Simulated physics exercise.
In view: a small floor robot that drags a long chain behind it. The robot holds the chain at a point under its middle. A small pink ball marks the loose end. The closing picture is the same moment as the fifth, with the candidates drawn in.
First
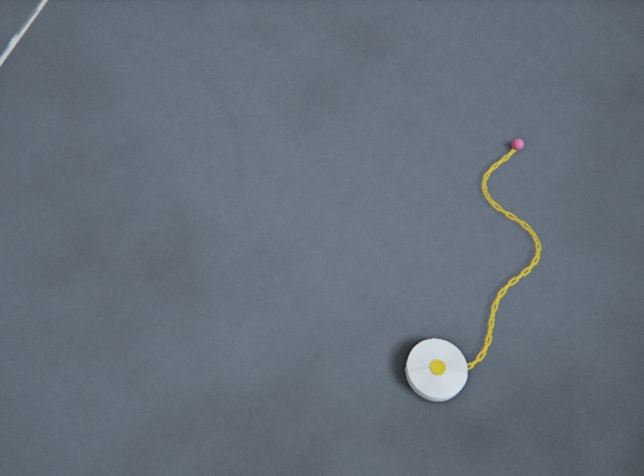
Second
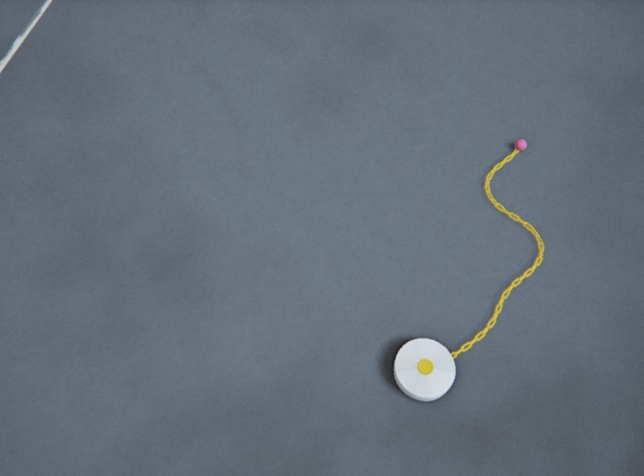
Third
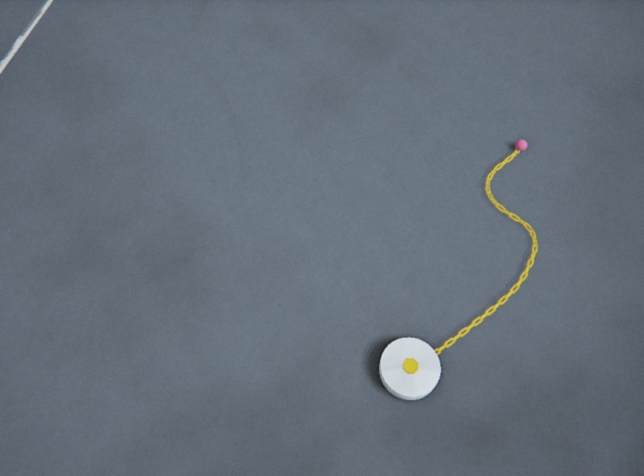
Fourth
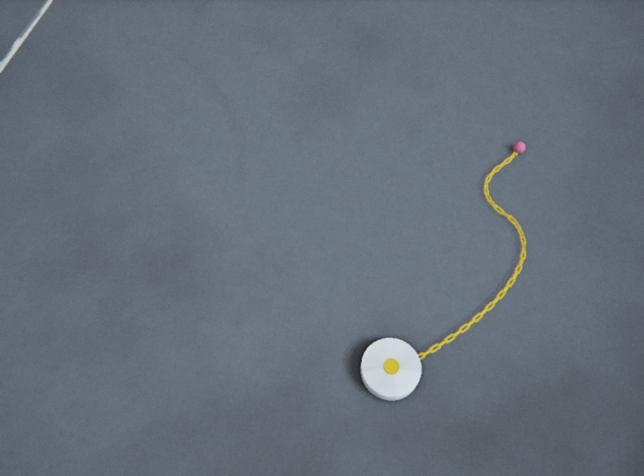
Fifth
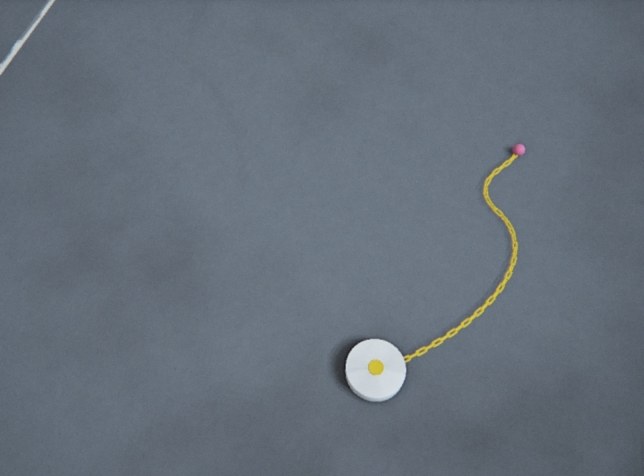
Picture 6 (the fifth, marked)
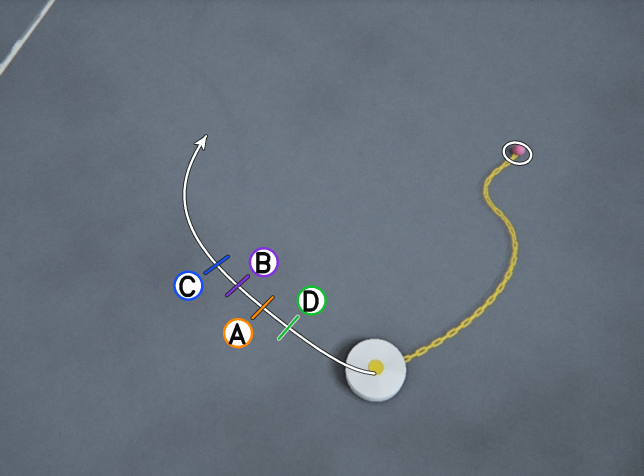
A round white robot with a yellow centre slides steadily left across a grey floor, pulling the near end of a wavy yellow chain, whose lower curve straightens while the pink-tipped far end stays almost still.
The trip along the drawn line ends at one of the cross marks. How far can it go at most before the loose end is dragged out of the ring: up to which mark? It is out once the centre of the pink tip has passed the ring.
At A, and not beyond.
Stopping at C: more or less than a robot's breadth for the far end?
Less.
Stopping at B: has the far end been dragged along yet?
By then, yes.
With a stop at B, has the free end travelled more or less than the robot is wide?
Less.
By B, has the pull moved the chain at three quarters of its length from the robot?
Yes.
On the marked copy, A at (263, 307); B at (238, 286); C at (217, 265); D at (288, 328); the ring at (517, 153); the route from (374, 374) via (217, 265) to (206, 136).
Following A. Soon after the start, robot (330, 353), middle of the chain (483, 275), free end (519, 150).
Later, robot (292, 327), middle of the chain (458, 272), free end (517, 152).
In the end, robot (262, 304), middle of the chain (436, 268), free end (514, 156); the free end is still in its ring.
As for the rest, B drags the free end to (509, 163); C drags the free end to (505, 171); D is safe but short.
